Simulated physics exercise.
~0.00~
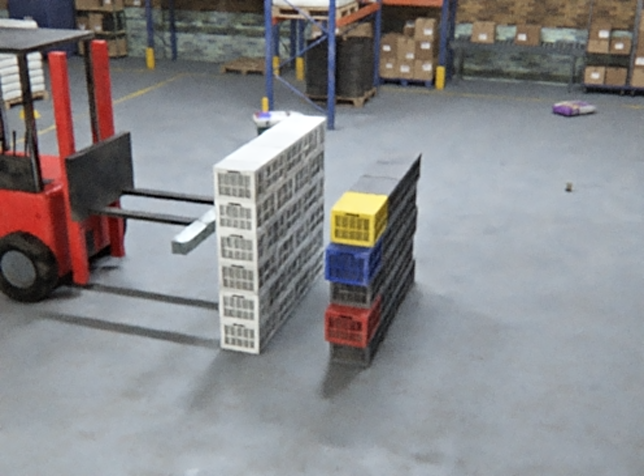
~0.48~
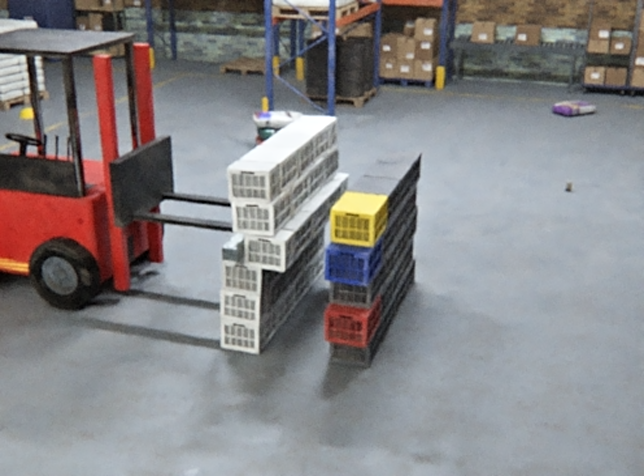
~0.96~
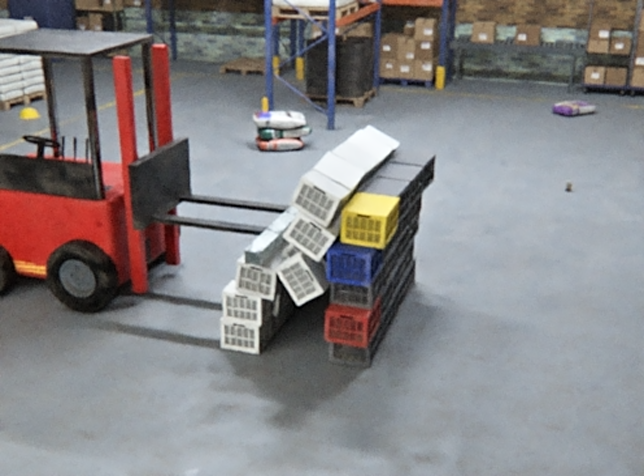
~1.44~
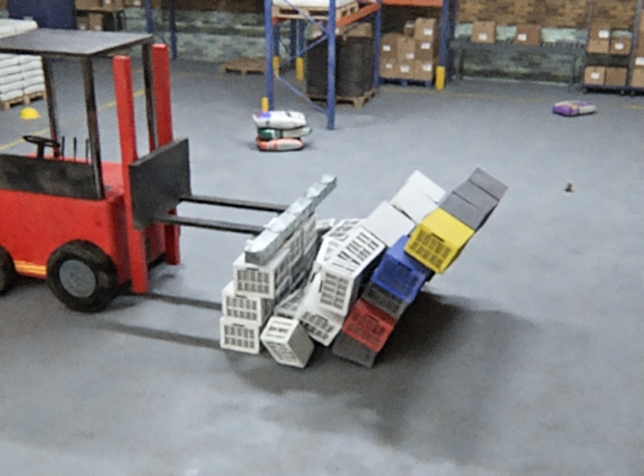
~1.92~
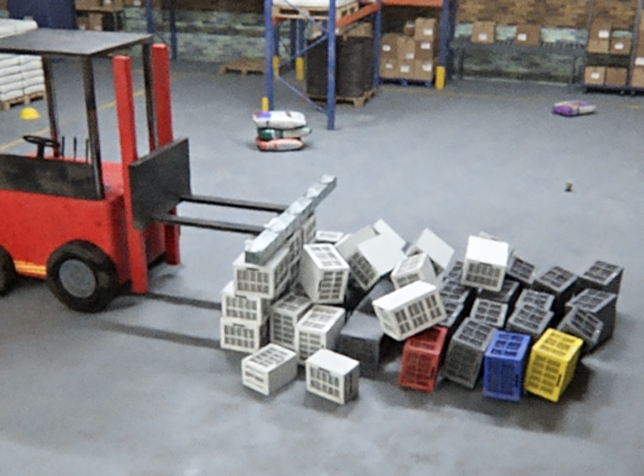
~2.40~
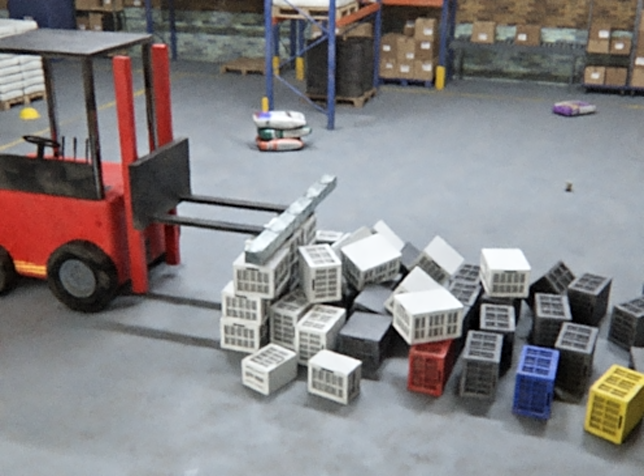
A red forklift pushes a white crate wall into a darker one, leaving most crates scattered.
